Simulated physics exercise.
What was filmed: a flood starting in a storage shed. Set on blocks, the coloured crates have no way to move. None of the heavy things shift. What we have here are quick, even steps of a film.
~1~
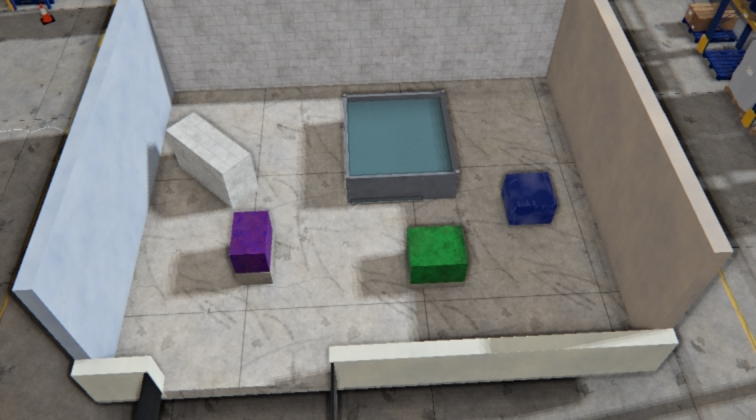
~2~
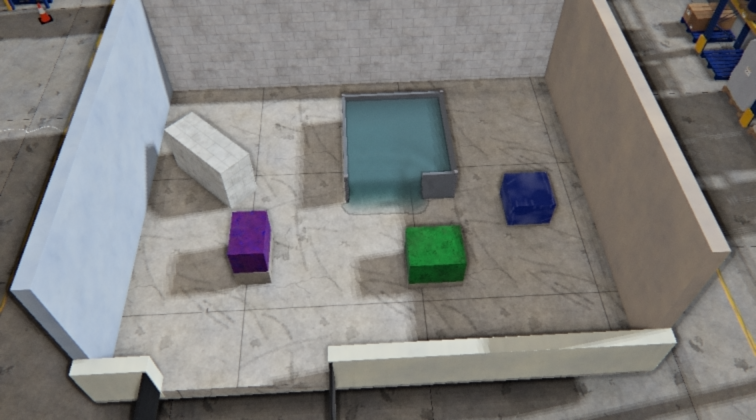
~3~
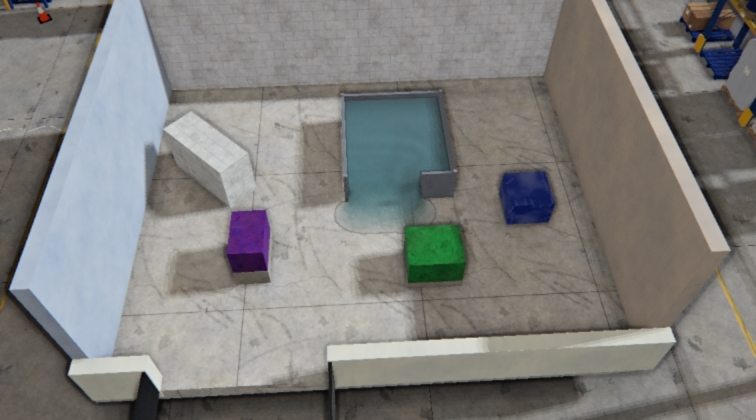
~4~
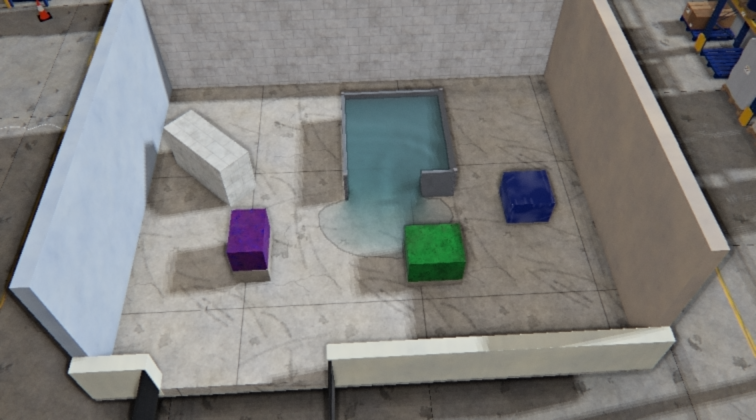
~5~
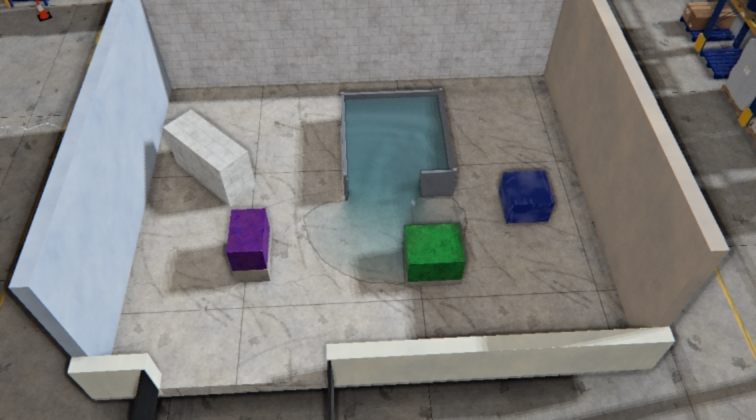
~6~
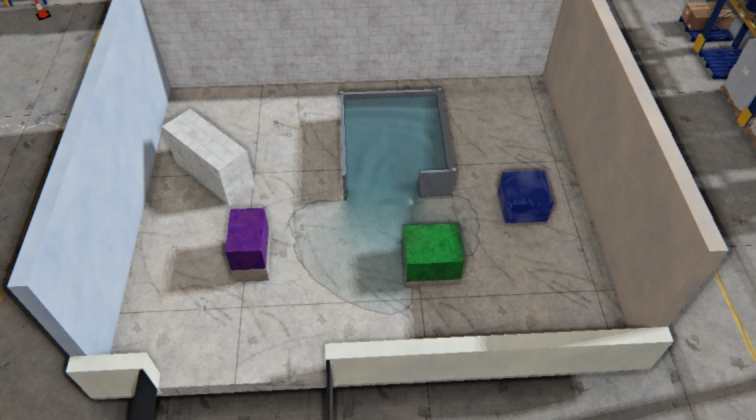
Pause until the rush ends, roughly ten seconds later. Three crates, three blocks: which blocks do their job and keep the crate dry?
The purple crate keeps dry; the green crate gets wet; the blue crate gets wet.
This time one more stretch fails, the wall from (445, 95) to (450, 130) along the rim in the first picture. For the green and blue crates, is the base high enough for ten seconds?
Green crate: Untouched; blue crate: Overtopped.
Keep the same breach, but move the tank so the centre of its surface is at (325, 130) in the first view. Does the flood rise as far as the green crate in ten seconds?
Short answer: The green crate is missed.
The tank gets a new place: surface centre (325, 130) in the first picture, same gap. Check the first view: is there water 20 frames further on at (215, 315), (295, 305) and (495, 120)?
First unwetted; next drenched; last unwetted.
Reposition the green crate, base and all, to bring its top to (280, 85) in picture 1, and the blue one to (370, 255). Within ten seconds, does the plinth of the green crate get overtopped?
One by one: Green remains dry.
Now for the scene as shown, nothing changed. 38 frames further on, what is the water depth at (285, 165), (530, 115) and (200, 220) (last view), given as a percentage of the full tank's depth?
Estimated readings in sequence: 2, 2, 0 percent.
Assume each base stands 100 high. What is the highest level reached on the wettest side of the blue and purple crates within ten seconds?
240 and 40 per cent, roughly.
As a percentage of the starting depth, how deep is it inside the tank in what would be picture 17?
About 48 per cent.
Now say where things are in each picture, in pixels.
The first frame shows the open tank at (398, 135) is whole and still.
In the second frame, water pours out at (385, 190) and has run to (424, 204).
In the third frame, the front is at (426, 224), out from the gap at (384, 192).
In the fourth frame, water pours out at (384, 191) and has run to a hidden place.
In the fifth frame, water pours out at (384, 191) and has run to (401, 279).
In the sixth frame, water pours out at (383, 191) and has run to (403, 307).
A moment on, water covers 20 % of the floor; the purple crate water round its plinth, the green crate water round its plinth, the blue crate water round its plinth.
Next, water covers 30 % of the floor; the purple crate water round its plinth, the green crate water round its plinth, the blue crate water round its plinth.
Then, water covers 45 % of the floor; the purple crate water round its plinth, the green crate water round its plinth, the blue crate water round its plinth.
Later, water covers 60 % of the floor; the purple crate water round its plinth, the green crate water round its plinth, the blue crate water round its plinth.
In the end, water covers 75 % of the floor; the purple crate stayed above the water, the green crate was topped, the blue crate was topped.
